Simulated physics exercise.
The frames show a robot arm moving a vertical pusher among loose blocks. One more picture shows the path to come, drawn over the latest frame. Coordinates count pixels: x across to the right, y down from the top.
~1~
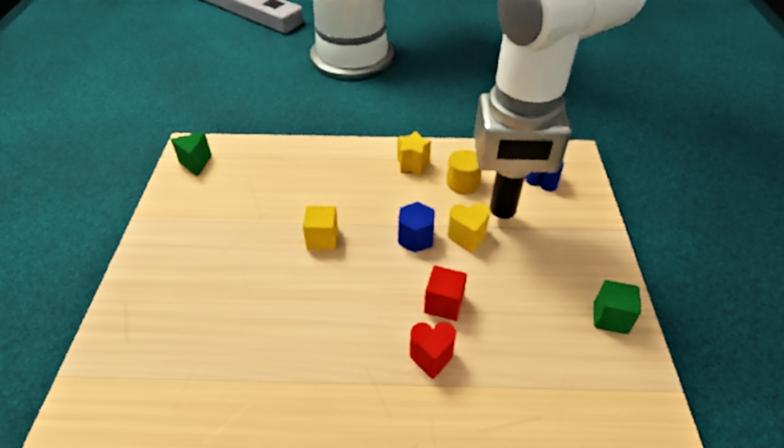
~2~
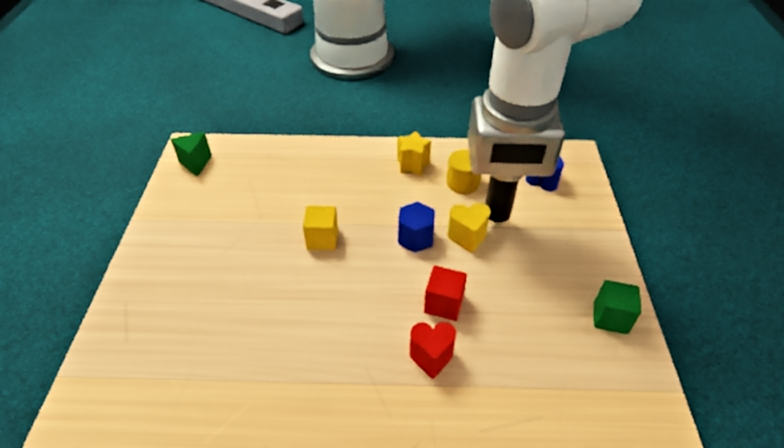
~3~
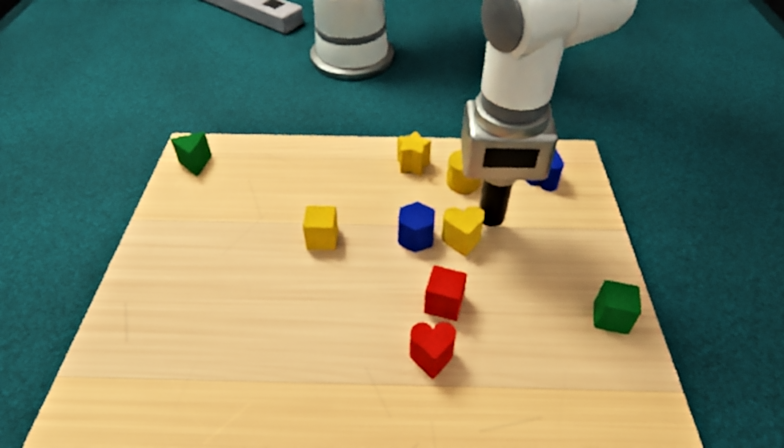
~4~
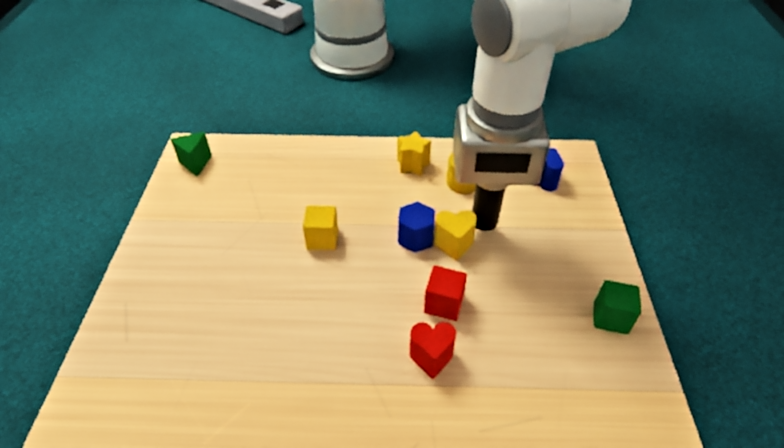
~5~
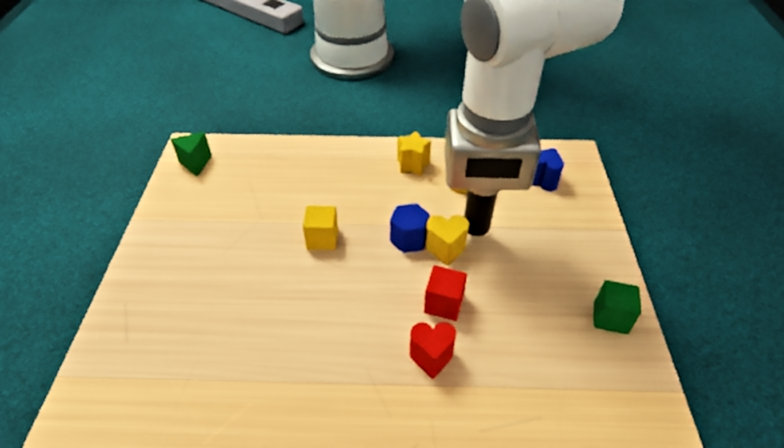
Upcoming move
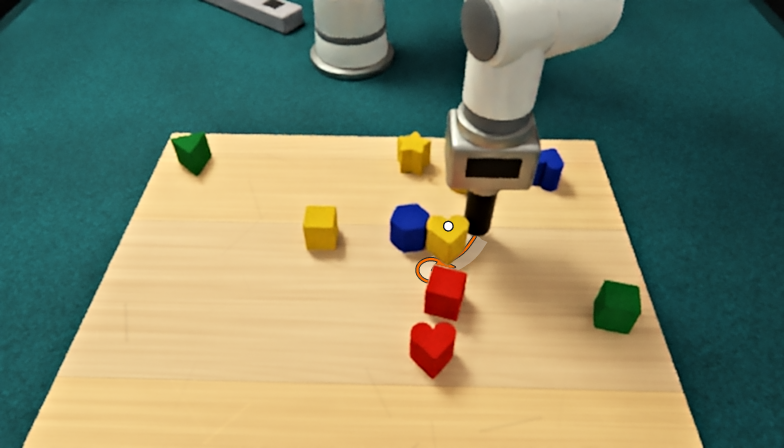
A robot arm moved its black pusher left and slightly toward the viewer, nudging the yellow heart against the blue hexagonal block and shifting that block slightly left, while the other blocks stayed still.
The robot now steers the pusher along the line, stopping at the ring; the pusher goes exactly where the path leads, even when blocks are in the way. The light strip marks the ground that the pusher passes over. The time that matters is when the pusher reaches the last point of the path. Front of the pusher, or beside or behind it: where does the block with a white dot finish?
By then it is in front of the pusher.
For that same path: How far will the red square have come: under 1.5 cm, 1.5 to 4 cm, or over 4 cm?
Verdict: Less than 1.5 cm.
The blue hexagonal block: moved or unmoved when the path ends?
The blue hexagonal block will be pushed away from where it stands.
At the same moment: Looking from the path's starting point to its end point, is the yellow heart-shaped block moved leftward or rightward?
It goes right.
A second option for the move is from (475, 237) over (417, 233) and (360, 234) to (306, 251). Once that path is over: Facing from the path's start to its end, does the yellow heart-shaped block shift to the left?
Yes, I think so.
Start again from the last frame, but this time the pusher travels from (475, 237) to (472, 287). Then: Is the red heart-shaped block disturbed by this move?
The block stays on its spot.
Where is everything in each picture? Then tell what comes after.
The first frame shows pusher's lower end (503, 210); blue hexagonal block (417, 215); red square (447, 281); yellow heart-shaped block (471, 214).
The second frame shows pusher (497, 213); blocks still.
The third frame shows pusher (491, 217); yellow heart-shaped block (465, 217).
The fourth frame shows pusher (484, 221); yellow heart-shaped block (457, 221).
The fifth frame shows pusher (477, 226); blue hexagonal block (410, 216); red square (447, 281); yellow heart-shaped block (448, 226).
Drawn move, from (475, 237) through (465, 250) and (449, 261) to (432, 270); the dot is on the yellow heart-shaped block.
The first path, step by step. Halfway along, pusher (459, 246); blue hexagonal block (399, 216), turned 30° clockwise; yellow heart-shaped block (425, 240), turned 25° clockwise.
At the end, pusher (433, 260); blue hexagonal block (397, 216), turned 40° clockwise; red square still; yellow heart-shaped block (401, 248), turned 75° clockwise.
